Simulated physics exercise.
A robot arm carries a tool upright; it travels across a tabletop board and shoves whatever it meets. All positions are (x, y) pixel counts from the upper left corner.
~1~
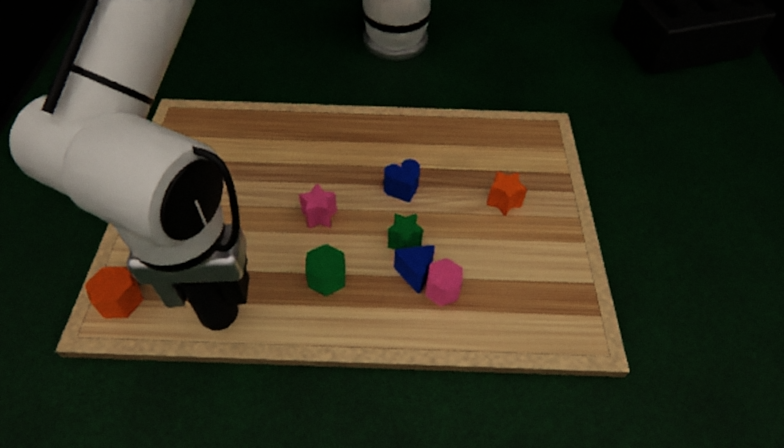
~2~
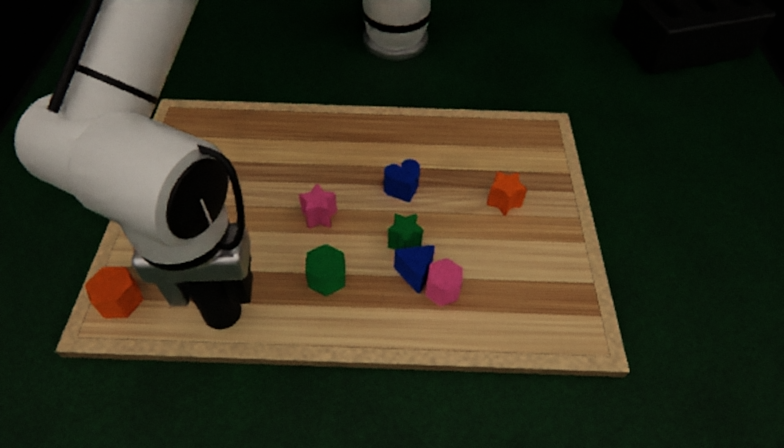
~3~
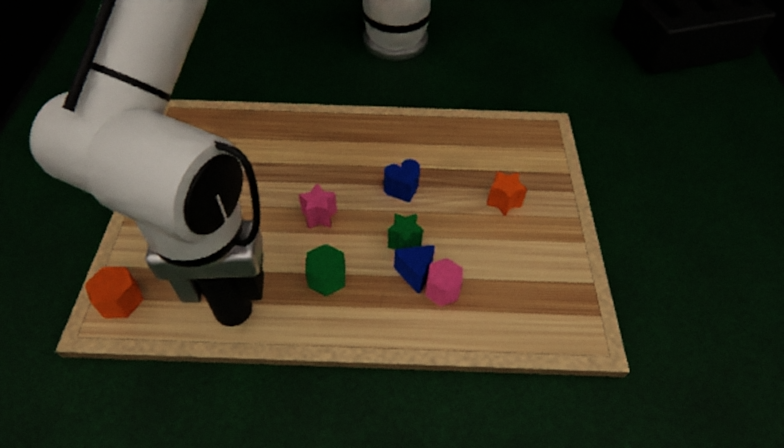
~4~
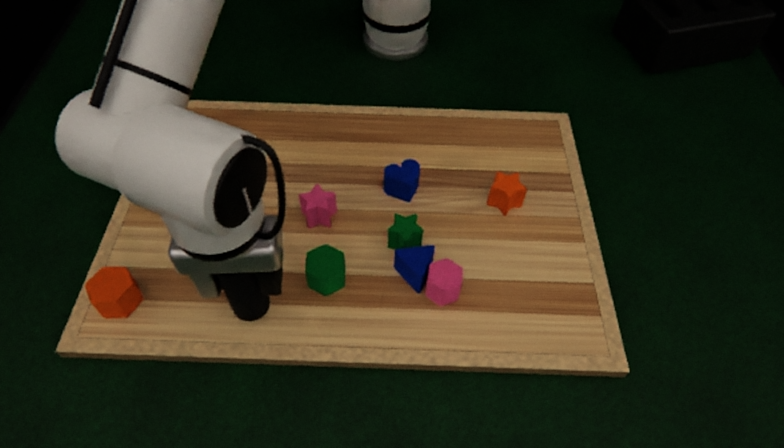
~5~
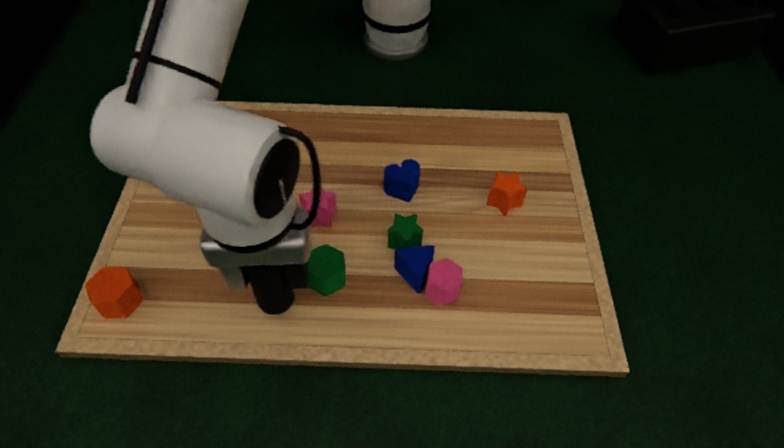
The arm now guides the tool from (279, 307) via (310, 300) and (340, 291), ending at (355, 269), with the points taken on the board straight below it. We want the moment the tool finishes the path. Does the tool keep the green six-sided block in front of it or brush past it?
When the path is over, you would find the green six-sided block still in front of the tool.
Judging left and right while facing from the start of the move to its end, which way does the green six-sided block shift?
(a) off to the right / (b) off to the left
Letter b.
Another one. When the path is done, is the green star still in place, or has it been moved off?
Once the path is done, it remains where it sat before.
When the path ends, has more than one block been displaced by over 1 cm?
My answer is no.
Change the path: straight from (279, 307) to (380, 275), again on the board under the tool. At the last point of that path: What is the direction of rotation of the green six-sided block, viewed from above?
Seen from above, its turn is counter-clockwise.
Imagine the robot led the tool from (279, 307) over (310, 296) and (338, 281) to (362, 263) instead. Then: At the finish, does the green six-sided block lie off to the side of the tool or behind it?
I'd say no.
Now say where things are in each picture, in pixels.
In the first frame, tool's lower end at (220, 314); green six-sided block at (325, 261); green star at (406, 225); blue triangular block at (417, 257).
In the second frame, tool at (223, 313); blocks still.
In the third frame, tool at (234, 311); blocks still.
In the fourth frame, tool at (252, 306); blocks still.
In the fifth frame, tool at (276, 299); green six-sided block at (325, 261); green star at (406, 225); blue triangular block at (417, 257).
The first path, step by step. One third of the way, tool at (309, 292); green six-sided block at (331, 257).
Two thirds of the way, tool at (339, 283); green six-sided block at (348, 244), turned 25° anticlockwise.
At the end, tool at (354, 260); green six-sided block at (358, 222), turned 35° anticlockwise; green star still; blue triangular block still.
